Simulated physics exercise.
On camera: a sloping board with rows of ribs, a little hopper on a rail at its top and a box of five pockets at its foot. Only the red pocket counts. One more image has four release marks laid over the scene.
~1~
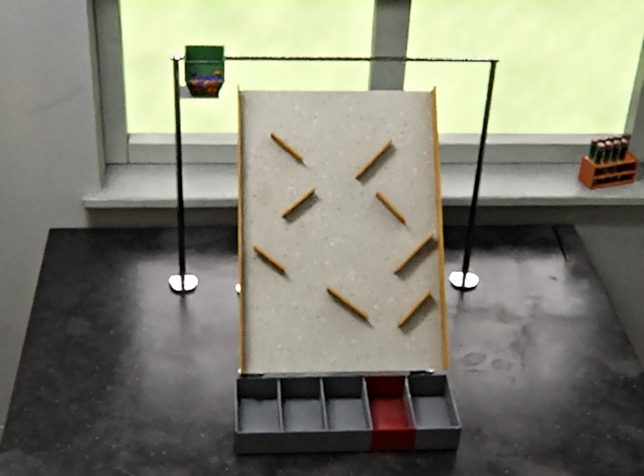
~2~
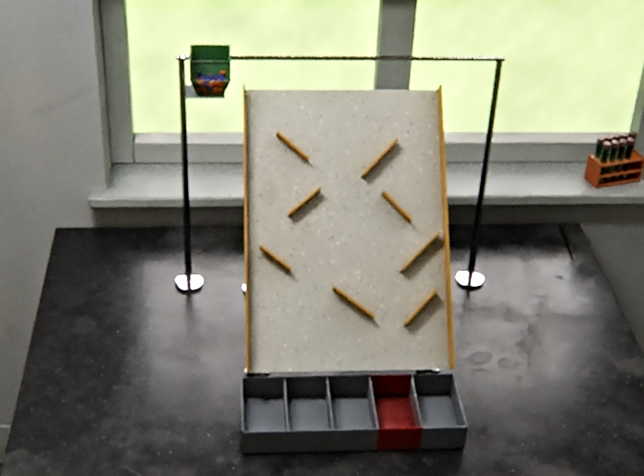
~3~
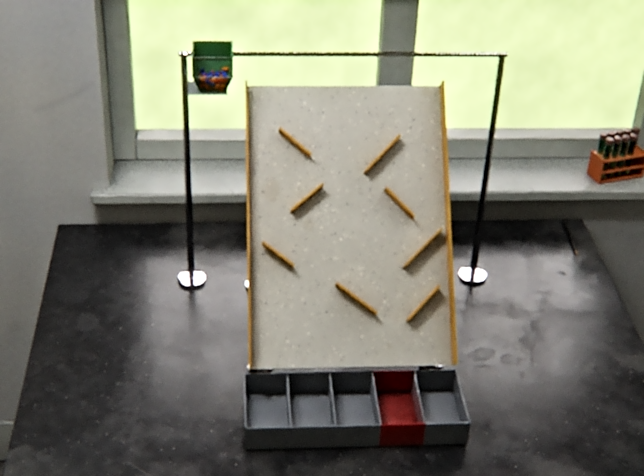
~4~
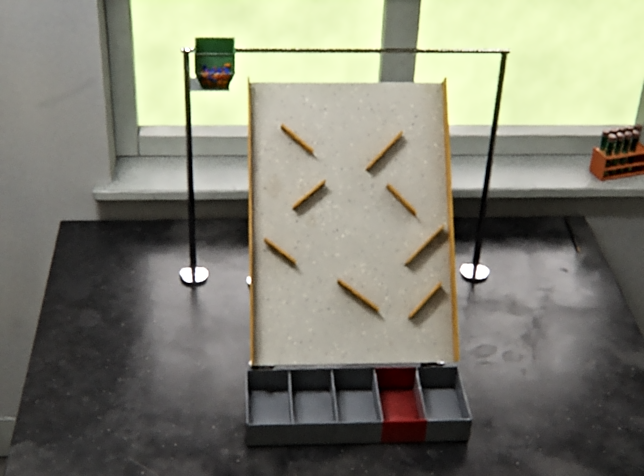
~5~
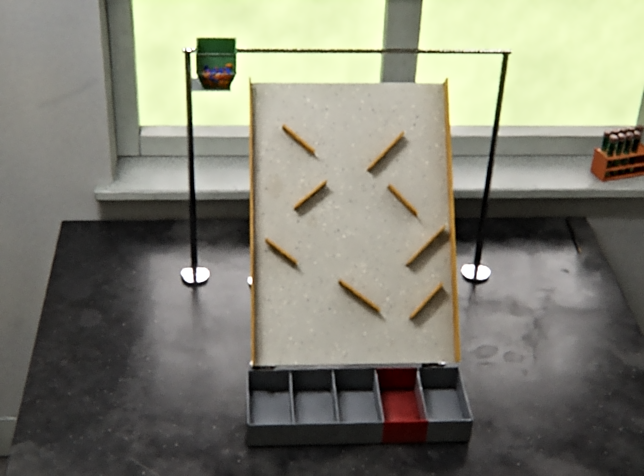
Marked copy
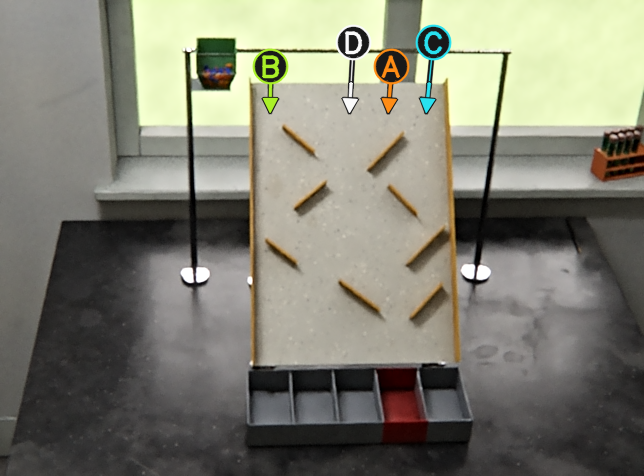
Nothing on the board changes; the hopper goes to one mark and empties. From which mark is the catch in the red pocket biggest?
The answer is mark C.
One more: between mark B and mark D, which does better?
D it is.
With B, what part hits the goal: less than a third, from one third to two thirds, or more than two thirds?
Mark B gives less than a third.
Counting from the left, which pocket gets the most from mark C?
The fourth from the left.
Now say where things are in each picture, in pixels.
The first picture shows hopper (207, 84), jelly beans, door shut.
The second picture shows ribs (277, 132) to (309, 158), (363, 175) to (398, 139), (289, 214) to (321, 187).
The third picture shows ribs (386, 187) to (415, 216), (263, 242) to (294, 265), (405, 266) to (442, 228).
The fourth picture shows ribs (339, 279) to (379, 310), (410, 316) to (442, 282).
The fifth picture shows red pocket (405, 430), number 4 of 5 from the left.
On the marked copy, mark A meets the board at (388, 107); mark B meets the board at (270, 107); mark C meets the board at (426, 107); mark D meets the board at (349, 107).
Choosing A, roughly a third in the red pocket, roughly half in other pockets, about a tenth outside the box.
Choosing B, about a tenth in the red pocket, the larger part in other pockets, just a few held on the board, just a few outside the box.
Choosing C, the larger part in the red pocket, about a tenth in other pockets, about a tenth held on the board.
Choosing D, roughly a third in the red pocket, roughly half in other pockets, about a tenth held on the board, about a tenth outside the box.
